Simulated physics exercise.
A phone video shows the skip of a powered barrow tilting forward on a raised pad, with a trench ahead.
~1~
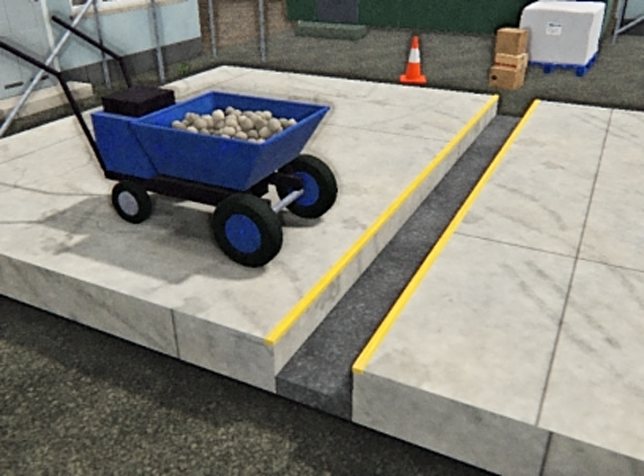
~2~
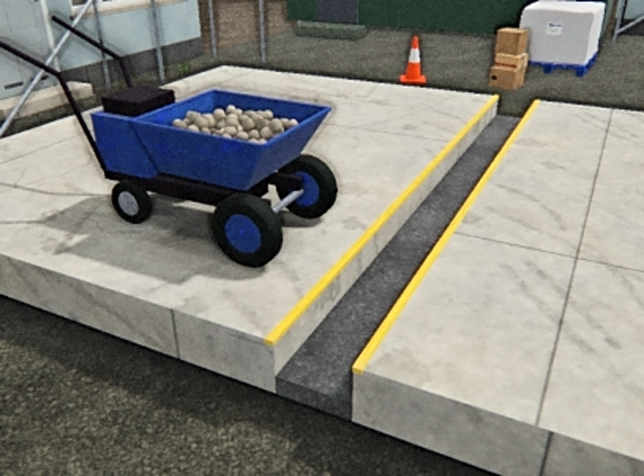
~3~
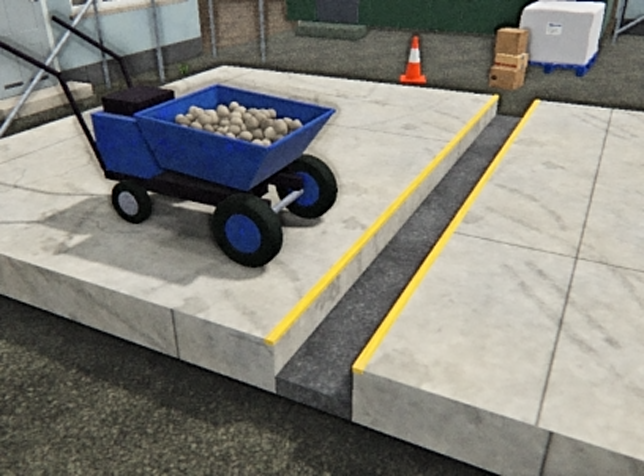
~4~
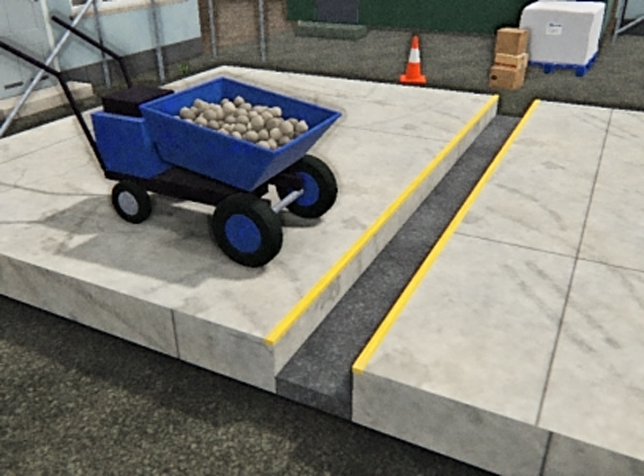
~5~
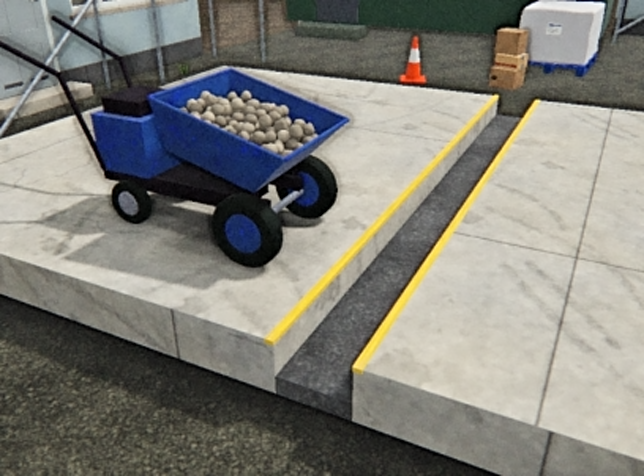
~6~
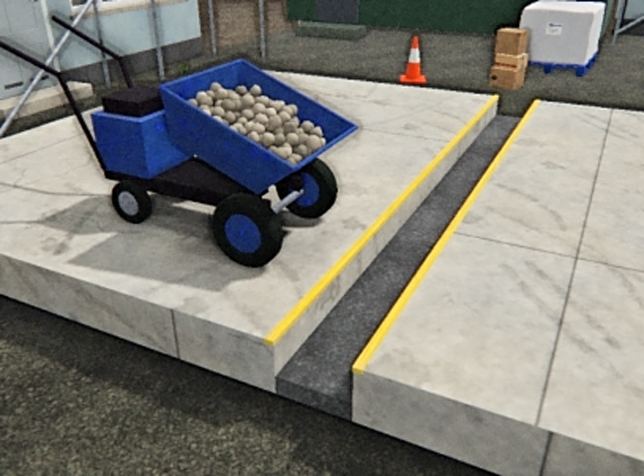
The blue skip of a wheeled barrow, loaded with rounded pebbles, sits level on a pale raised pad, then tilts gradually forward to the right, its rear rising while the wheels stay still beside a yellow-edged trench.
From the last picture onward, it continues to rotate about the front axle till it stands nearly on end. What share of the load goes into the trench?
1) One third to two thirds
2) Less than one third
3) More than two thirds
Answer: 3.
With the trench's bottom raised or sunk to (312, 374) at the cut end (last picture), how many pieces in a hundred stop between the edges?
Estimate: Approx. 80 in a hundred.
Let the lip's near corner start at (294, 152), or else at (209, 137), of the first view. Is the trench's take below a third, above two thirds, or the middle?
Well, for the first stop the answer is the middle third, and for the second it is in the middle band.
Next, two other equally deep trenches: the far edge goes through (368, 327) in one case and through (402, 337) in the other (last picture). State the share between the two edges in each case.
In turn 90 and 100 in a hundred.
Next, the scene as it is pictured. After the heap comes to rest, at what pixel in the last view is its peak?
About (383, 258).
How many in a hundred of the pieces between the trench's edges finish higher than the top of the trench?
Around 10 in a hundred.
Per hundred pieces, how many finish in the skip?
Estimate: Near 0 %.
Soon, skip tipped steeply; all in the skip.
A while on, skip tipped right over; about two thirds in the skip; about a quarter in or heaped over the trench; a stray few falling.
Towards the end, skip tipped right over; a small part in the skip; most in or heaped over the trench; a stray few beyond it.
Finally, skip tipped right over; nearly all in or heaped over the trench; a stray few beyond it.
